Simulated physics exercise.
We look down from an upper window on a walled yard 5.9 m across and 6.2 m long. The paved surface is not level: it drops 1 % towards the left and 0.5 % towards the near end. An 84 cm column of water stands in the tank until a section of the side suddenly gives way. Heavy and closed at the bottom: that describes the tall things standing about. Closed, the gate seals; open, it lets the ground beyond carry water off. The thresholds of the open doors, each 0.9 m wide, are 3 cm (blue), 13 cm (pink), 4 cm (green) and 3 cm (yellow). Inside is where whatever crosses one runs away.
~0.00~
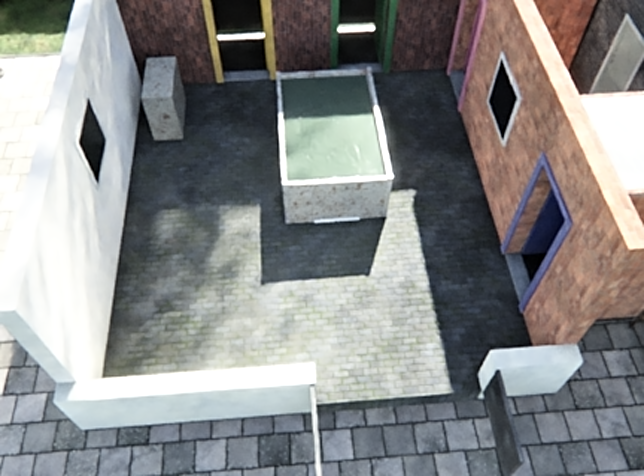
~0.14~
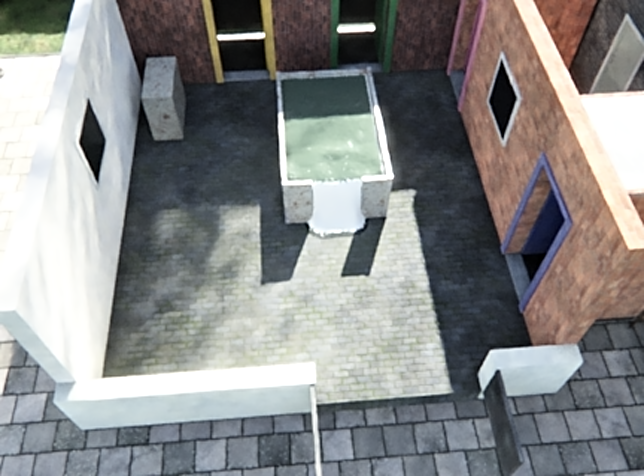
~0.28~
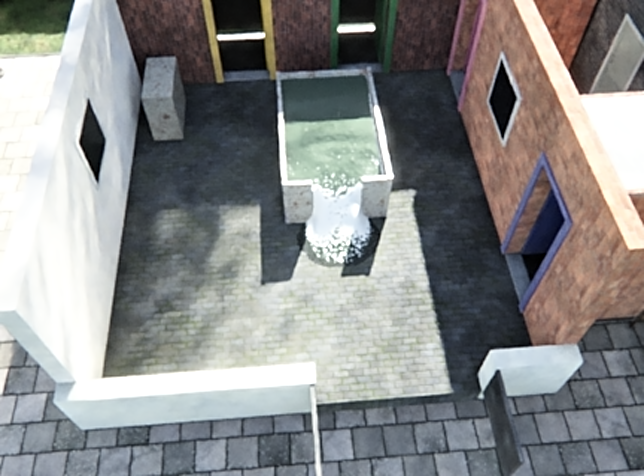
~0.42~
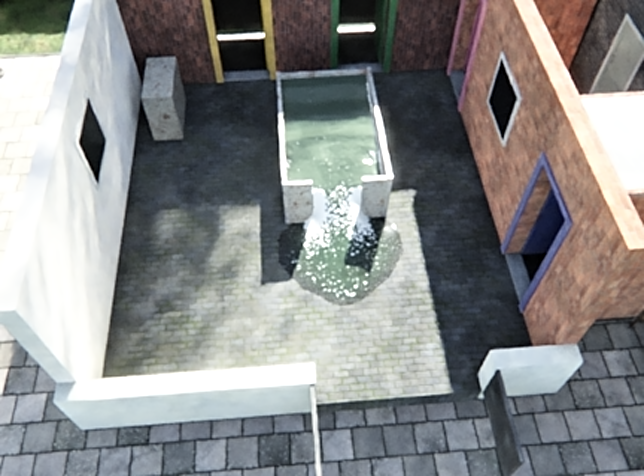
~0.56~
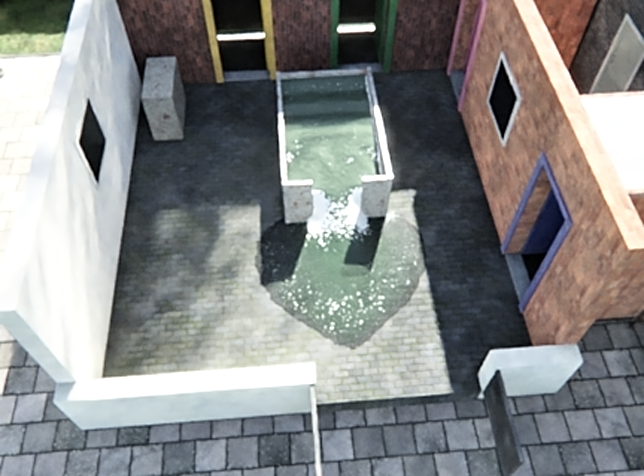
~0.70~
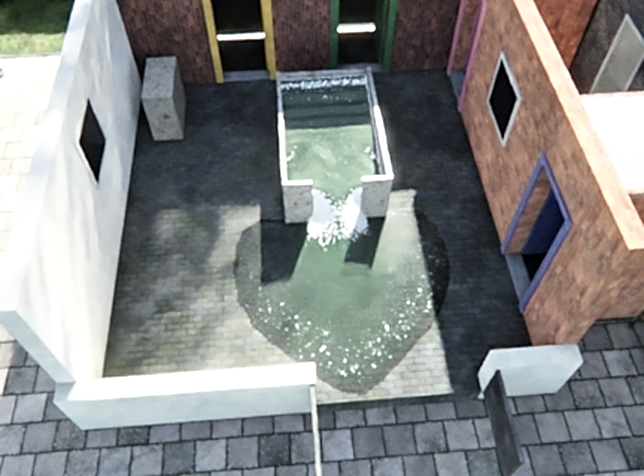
A walled yard held a tank of still greenish water until a gap opened in its near side, and water poured out, foaming onto the paving and spreading into a wide, speckled pool.
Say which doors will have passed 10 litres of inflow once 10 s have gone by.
As I see it, the blue door overtops the limit; the pink door remains shy of the limit; the green door remains shy of the limit; the yellow door overtops the limit.
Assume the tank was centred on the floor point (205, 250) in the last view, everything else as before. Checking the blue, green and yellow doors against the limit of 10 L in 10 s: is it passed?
Lab note: Vs limit, blue door limit broken; green door limit broken; yellow door limit held.
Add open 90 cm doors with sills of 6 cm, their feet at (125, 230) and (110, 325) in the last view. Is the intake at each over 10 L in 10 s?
The first doorway stays inside and the second goes beyond.
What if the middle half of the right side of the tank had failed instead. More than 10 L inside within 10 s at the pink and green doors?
Door pink goes beyond, door green goes beyond.
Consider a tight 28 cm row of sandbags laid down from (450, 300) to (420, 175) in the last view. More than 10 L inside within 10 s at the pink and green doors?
Checking the limit, pink is fine, green is fine.
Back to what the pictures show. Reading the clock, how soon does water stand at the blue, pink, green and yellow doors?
For blue it is 1.3 seconds, for pink not within the 10 s, for green 8.5 seconds, and for yellow 6.0 seconds.
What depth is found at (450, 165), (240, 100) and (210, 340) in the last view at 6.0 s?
2, 2 and 6 cm, respectively.
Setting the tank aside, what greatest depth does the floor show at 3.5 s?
Roughly 32 cm.
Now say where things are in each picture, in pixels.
Still water, 84 cm deep, in the tank at (330, 126), in the first picture.
The front is at (362, 225), 0.4 m from the gap at (336, 206); 0.2 m2 of floor is under water; 84 cm left at the back of the tank, in the second picture.
The front is at (352, 261), 0.9 m from the gap at (336, 205); 0.8 m2 of floor is under water; 84 cm left at the back of the tank, in the third picture.
Water pours out at (336, 206) and has run 1.5 m, to (348, 300); typically 8 cm deep outside, 84 cm at the tank's back, in the fourth picture.
The front is at (353, 341), 2.2 m from the gap at (336, 206); 3.8 m2 of floor is under water; 82 cm left at the back of the tank, in the fifth picture.
Water pours out at (336, 205) and has run 2.8 m, to a hidden place; typically 4 cm deep outside, 74 cm at the tank's back, in the sixth picture.
After 1.4 s water covers 35 % of the floor and is deepest (50 cm) near (339, 221); blue door 1 cm at the sill, 0 L in, pink door not reached, green door not reached, yellow door not reached.
After 2.2 s water covers 35 % of the floor and is deepest (39 cm) near (99, 403); blue door 3 cm at the sill, 6 L in, pink door not reached, green door not reached, yellow door not reached.
After 3.5 s water covers 45 % of the floor and is deepest (32 cm) near (339, 221); blue door 7 cm at the sill, 20 L in, pink door not reached, green door not reached, yellow door not reached.
After 6.0 s water covers 80 % of the floor and is deepest (20 cm) near (339, 221); blue door 5 cm at the sill, 34 L in, pink door not reached, green door not reached, yellow door 3 cm at the sill, 0 L in.
After 10.0 s water covers 90 % of the floor and is deepest (12 cm) near (339, 221); blue door 2 cm at the sill, 38 L in, pink door not reached, green door 3 cm at the sill, 0 L in, yellow door 6 cm at the sill, 23 L in.
